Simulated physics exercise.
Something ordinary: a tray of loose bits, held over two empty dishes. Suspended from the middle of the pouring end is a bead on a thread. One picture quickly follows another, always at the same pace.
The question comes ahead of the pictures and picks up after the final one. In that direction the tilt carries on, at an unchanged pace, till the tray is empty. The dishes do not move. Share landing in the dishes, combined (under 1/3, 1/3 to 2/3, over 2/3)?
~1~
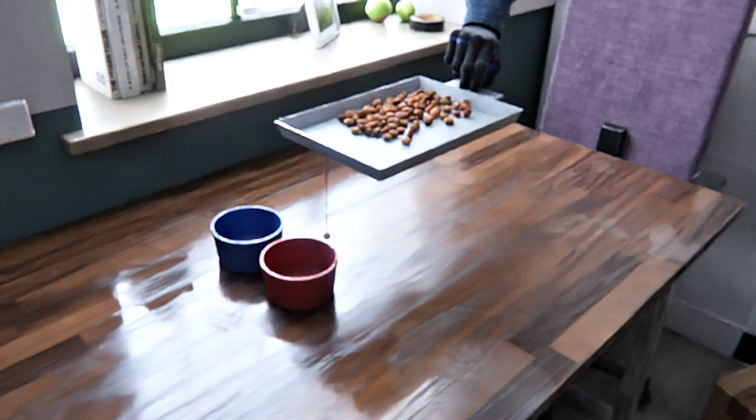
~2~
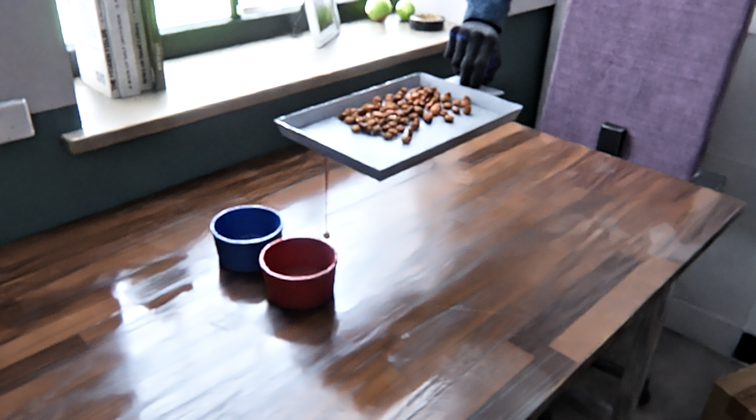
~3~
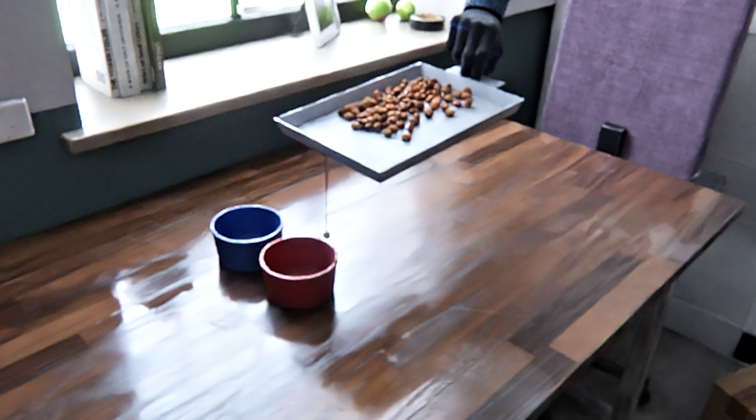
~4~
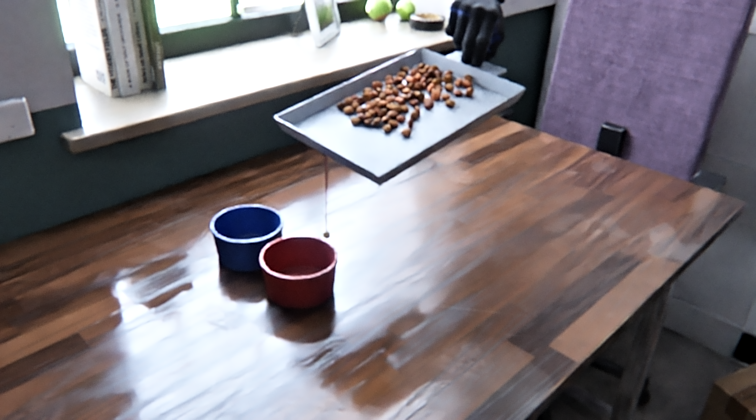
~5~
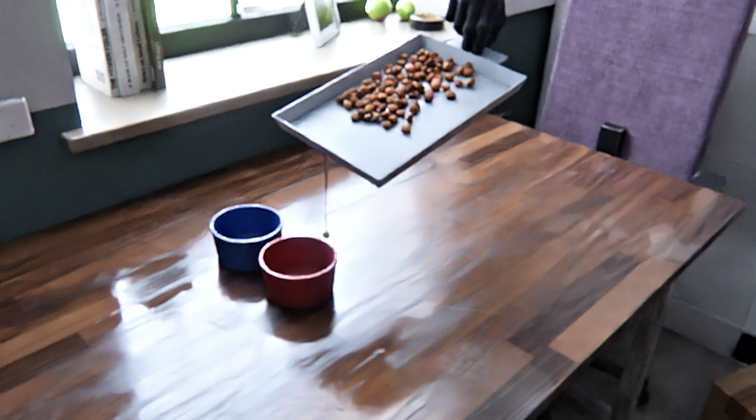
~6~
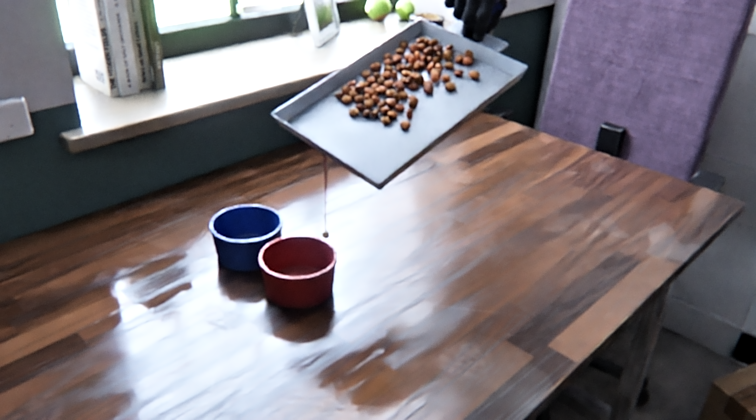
The caught part does not reach a third.
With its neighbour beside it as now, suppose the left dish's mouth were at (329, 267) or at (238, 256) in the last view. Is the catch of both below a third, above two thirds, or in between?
In order: The middle third, then less than a third.
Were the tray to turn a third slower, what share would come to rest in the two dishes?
Roughly 10 in a hundred.
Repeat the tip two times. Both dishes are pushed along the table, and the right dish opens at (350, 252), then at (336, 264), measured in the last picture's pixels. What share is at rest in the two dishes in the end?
20 and 40 in a hundred.
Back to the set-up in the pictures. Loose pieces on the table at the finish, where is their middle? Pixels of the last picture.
Centre: Close to (350, 329).
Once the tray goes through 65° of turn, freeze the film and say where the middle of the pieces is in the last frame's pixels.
Look about (368, 170) in the last picture.
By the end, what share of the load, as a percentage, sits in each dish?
Final split: Left dish some 0 per cent, right dish some 10 per cent.
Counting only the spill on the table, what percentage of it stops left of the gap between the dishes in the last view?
Roughly 10 in a hundred.
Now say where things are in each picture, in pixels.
In the first frame, corners of the pouring end at (282, 121) and (381, 166), level; middle of the load at (405, 115), bits of dog kibble; left dish at (220, 249); right dish at (270, 285); bead on its thread at (327, 236).
In the second frame, corners of the pouring end at (282, 120) and (381, 166), level; middle of the load at (405, 112).
In the third frame, corners of the pouring end at (282, 119) and (380, 168), tipped barely, lowest at the right corner; middle of the load at (405, 106).
In the fourth frame, corners of the pouring end at (281, 117) and (380, 171), tipped a little, lowest at the right corner; middle of the load at (405, 98).
In the fifth frame, corners of the pouring end at (280, 115) and (379, 175), tipped a little, lowest at the right corner; middle of the load at (405, 89).
In the sixth frame, corners of the pouring end at (278, 113) and (378, 178), tipped clearly, lowest at the right corner; middle of the load at (404, 81); left dish at (218, 248); right dish at (269, 284).
Soon, tray tipped steeply; most on the tray; a small part in the air.
A while on, tray tipped past a quarter turn; a small part on the tray; a small part in the right dish; most outside both; a small part in the air.
Towards the end, tray tipped past a quarter turn; a small part in the right dish; nearly all outside both.
Finally, tray tipped past a quarter turn; a small part in the right dish; none in the left dish; nearly all outside both.
